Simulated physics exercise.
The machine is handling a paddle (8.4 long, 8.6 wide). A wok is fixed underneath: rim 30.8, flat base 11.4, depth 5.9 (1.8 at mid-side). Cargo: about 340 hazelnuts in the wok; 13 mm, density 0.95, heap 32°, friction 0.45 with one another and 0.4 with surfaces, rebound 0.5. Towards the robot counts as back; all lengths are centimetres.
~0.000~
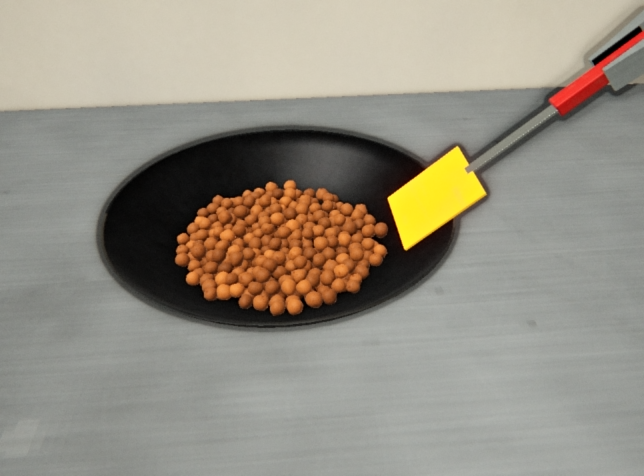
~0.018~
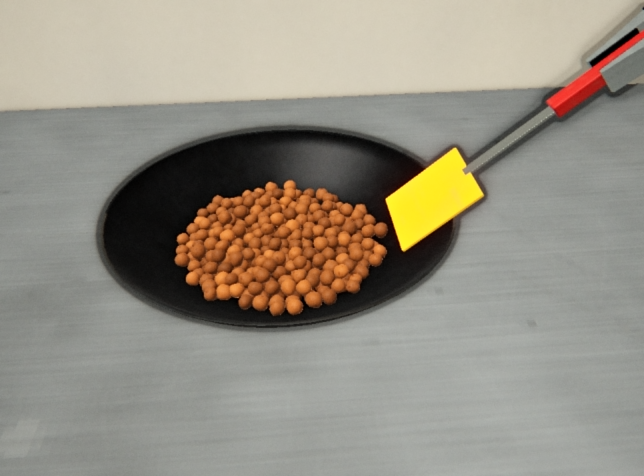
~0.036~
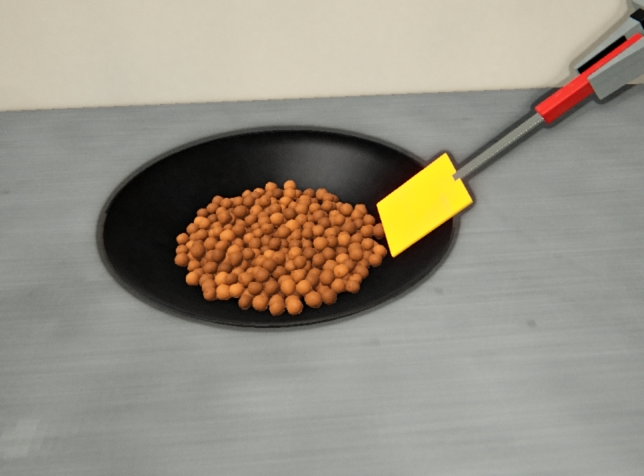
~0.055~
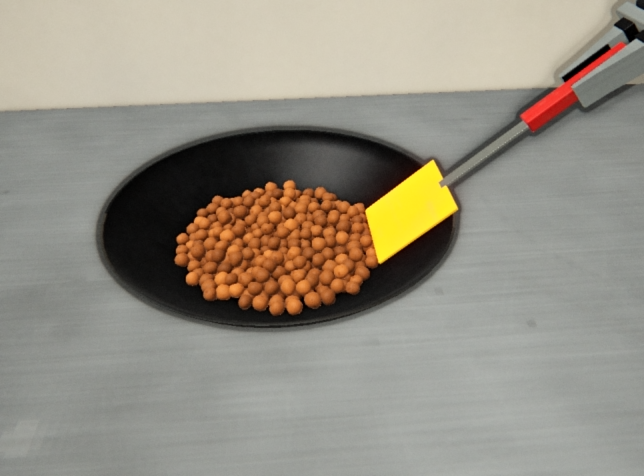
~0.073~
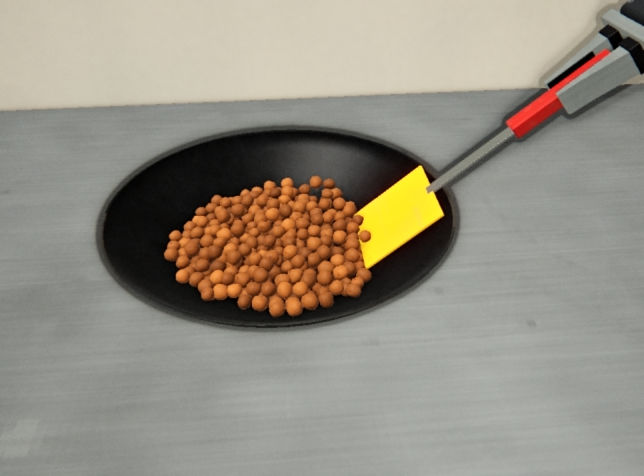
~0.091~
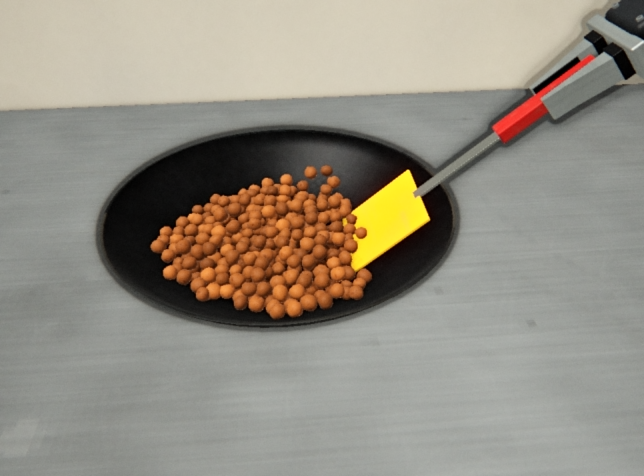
A yellow paddle held by a robot arm moved down and left into a black wok of small round brown nuts, pushing the pile leftward as a few rode up near its edge.
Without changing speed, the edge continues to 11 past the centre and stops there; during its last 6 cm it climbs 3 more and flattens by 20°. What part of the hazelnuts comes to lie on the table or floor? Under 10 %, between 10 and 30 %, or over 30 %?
Between 10 and 30 %.
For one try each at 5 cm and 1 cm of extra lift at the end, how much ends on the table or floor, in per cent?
Try one gives about 20 in a hundred, try two about 15 in a hundred.
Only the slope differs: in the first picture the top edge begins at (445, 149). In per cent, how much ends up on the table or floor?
About 25%.
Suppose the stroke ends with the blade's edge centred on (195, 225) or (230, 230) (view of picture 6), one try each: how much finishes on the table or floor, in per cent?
Estimates, in order: 0 % and 0 %.
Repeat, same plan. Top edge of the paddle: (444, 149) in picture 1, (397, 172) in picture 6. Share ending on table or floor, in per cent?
I'd put it at roughly 20 per cent.
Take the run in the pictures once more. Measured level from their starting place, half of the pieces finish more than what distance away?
Level distance of roughly 5 cm.
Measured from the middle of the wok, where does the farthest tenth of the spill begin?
It comes out at close to 35 centimetres.
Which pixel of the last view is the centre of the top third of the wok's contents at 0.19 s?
Roughly at (209, 238).
By 0.19 s, sloping 40°, highest piece 6 above the table; 339 in the wok.
By 0.29 s, sloping 35°, highest piece 7 above the table; 339 in the wok.
By 0.54 s, sloping 20°, highest piece 8 above the table; 269 in the wok, 58 on the table or floor, 12 on the blade or in flight.
By 1.59 s, sloping 20°, highest piece 5 above the table; 267 in the wok, 72 on the table or floor.
Final count, 267 in the wok, 72 on the table or floor. That is 21 % on the table or floor.
